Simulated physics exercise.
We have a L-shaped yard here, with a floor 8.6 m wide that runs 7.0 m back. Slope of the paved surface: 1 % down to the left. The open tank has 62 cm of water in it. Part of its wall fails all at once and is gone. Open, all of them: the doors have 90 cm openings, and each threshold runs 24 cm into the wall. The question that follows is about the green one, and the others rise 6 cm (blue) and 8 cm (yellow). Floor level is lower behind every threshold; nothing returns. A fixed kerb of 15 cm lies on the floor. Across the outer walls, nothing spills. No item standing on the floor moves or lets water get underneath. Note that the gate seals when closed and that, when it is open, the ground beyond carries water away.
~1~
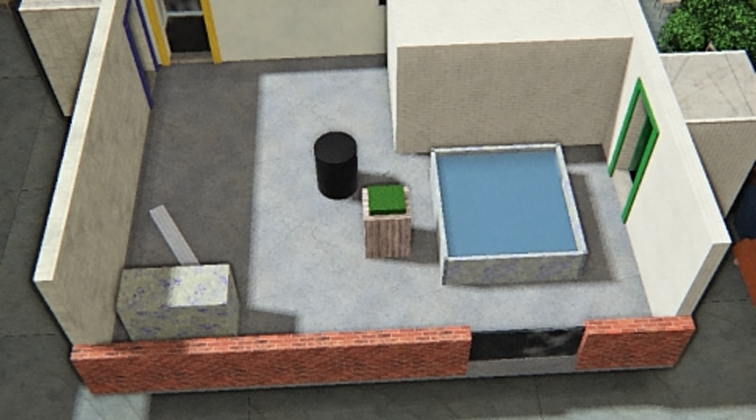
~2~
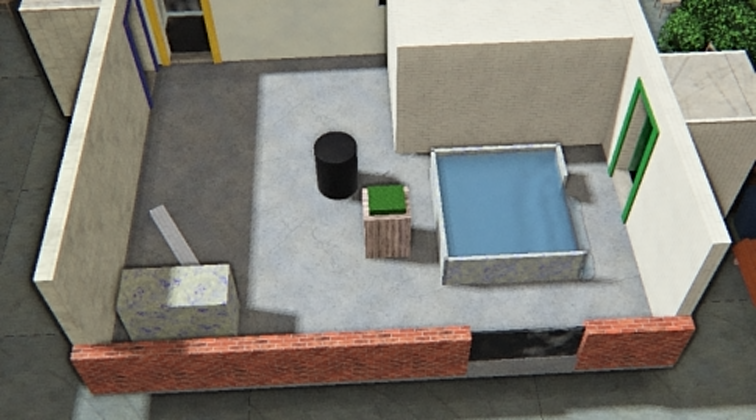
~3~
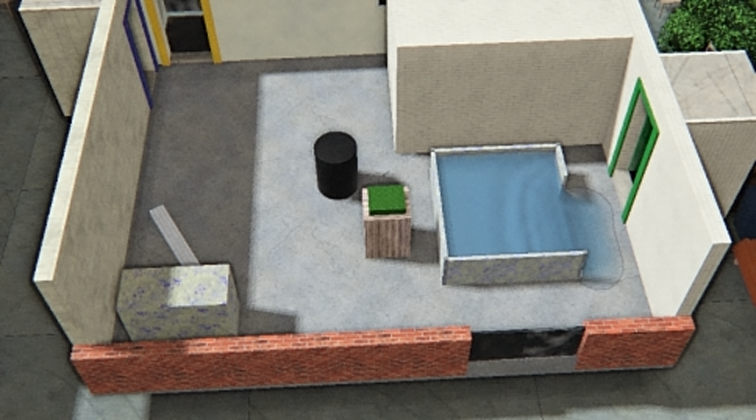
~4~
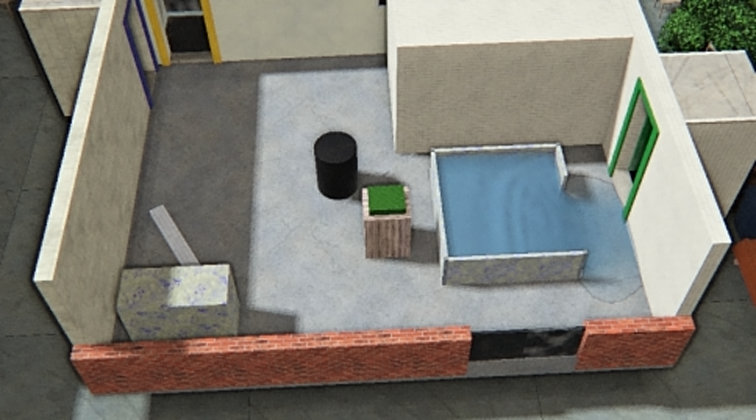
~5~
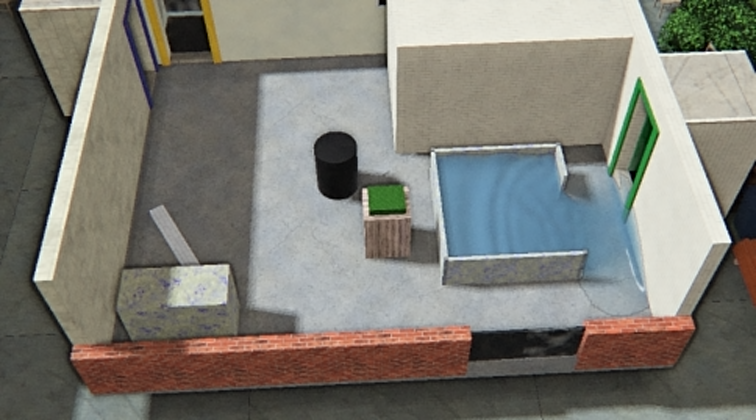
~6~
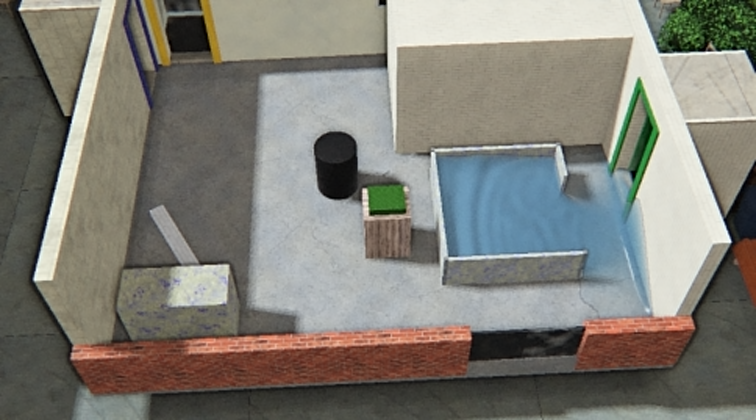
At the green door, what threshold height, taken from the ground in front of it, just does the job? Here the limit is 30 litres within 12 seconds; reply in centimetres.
32 cm.
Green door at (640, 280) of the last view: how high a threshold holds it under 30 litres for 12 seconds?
You'd want it roughly 30 cm high.
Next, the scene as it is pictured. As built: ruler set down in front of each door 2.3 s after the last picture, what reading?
The green door has 23 cm, the blue door 0 cm and the yellow door 0 cm.
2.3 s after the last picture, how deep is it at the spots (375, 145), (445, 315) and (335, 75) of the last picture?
That's 0, 5 and 0 cm, in the order given.
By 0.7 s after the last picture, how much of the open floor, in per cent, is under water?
Around 10 per cent of the floor.
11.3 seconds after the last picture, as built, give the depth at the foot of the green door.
About 8.5 cm.
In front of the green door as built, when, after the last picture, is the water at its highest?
It peaks around 0.6 s.
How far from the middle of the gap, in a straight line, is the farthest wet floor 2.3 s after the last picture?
I make it some 5.0 m.
Then, 0.7 s after the last picture water covers 10 % of the floor, deepest (50 cm) near (653, 342); 33 cm at the green door, 39 litres in over its 22 cm threshold.
Then, 2.3 s after the last picture water covers 30 % of the floor, deepest (35 cm) near (650, 332); 23 cm at the green door, 102 litres in over its 22 cm threshold.
Then, 11.3 s after the last picture water covers 95 % of the floor, deepest (13 cm) near (107, 372); 8 cm at the green door, 106 litres in over its 22 cm threshold.
At the green door as built, the water peaked near 33 cm, 0.7 s after the last picture.
Run again over the same 12 s with other heights there, 65 litres in over 27 cm, 11 litres over 37 cm. The limit of 30 litres is kept from about 32 cm up.
